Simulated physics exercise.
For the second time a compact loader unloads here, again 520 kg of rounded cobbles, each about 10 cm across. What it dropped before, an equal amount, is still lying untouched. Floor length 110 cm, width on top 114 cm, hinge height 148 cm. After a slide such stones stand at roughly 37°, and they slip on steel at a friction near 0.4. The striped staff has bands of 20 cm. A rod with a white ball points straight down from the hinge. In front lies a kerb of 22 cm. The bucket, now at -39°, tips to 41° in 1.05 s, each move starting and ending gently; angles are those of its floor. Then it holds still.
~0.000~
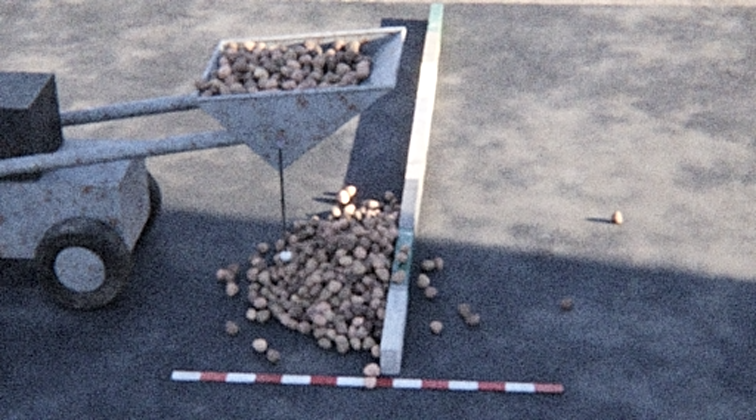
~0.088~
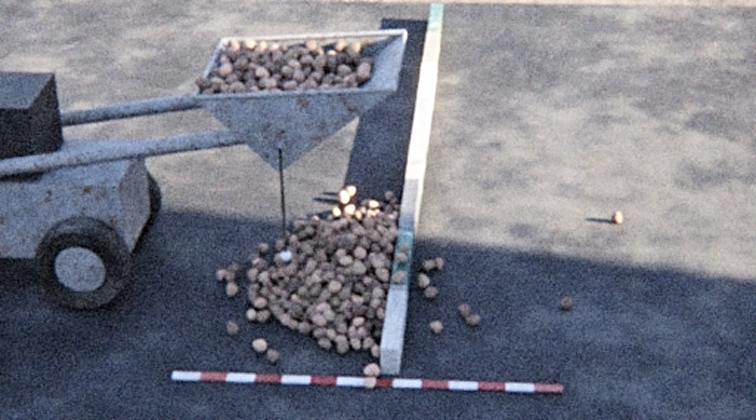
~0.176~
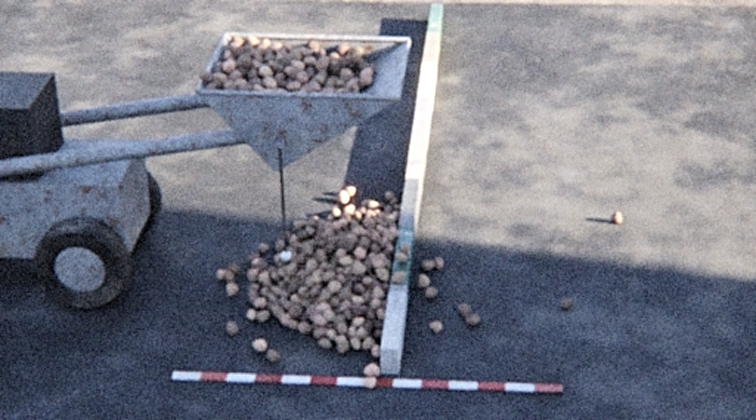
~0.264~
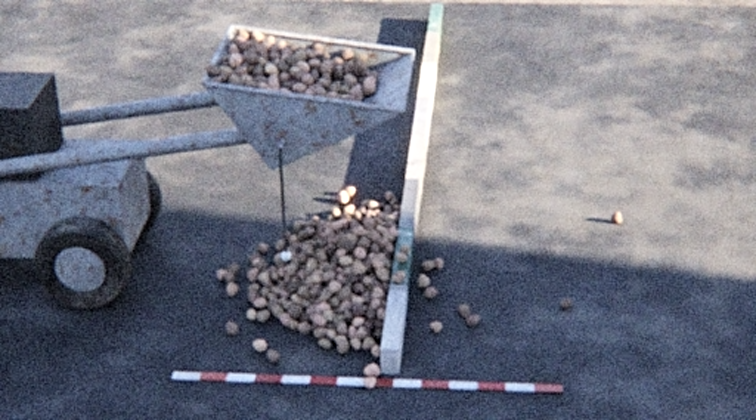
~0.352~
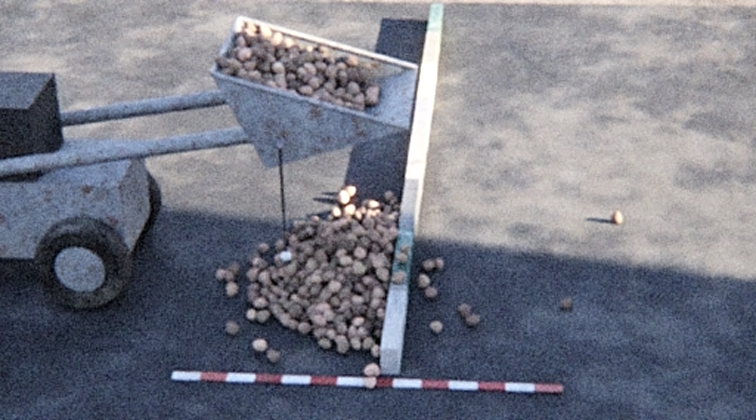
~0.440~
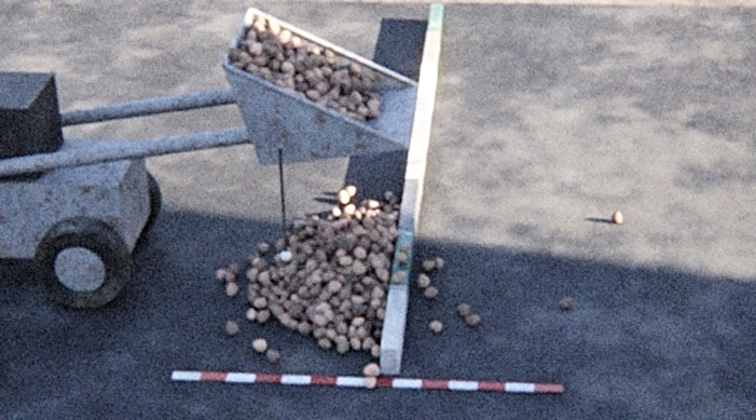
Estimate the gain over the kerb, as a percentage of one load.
Close to 91 parts in a hundred.
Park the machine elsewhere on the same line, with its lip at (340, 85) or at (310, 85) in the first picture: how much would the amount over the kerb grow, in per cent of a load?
First some 40, then 15 per cent.
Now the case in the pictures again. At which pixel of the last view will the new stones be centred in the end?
Their middle is at about (473, 276).
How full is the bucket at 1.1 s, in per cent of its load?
About 65 per cent.
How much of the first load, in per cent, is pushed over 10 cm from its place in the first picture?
About 0 per cent.
After 0.8 s the floor is at 29°; in per cent of one load, 100 in the bucket, 98 on this side of the kerb, 2 over the kerb; the foremost stones are at (483, 286).
After 1.1 s the floor is at 41°; in per cent of one load, 66 in the bucket, 123 on this side of the kerb, 11 over the kerb; the foremost stones are at (483, 288).
After 1.5 s the floor is at 41°; in per cent of one load, 15 in the bucket, 123 on this side of the kerb, 62 over the kerb; the foremost stones are at (550, 277).
After 4.3 s the floor is at 41°; in per cent of one load, 0 in the bucket, 107 on this side of the kerb, 93 over the kerb; the foremost stones are past the picture's edge. Net gain over the kerb, 91.
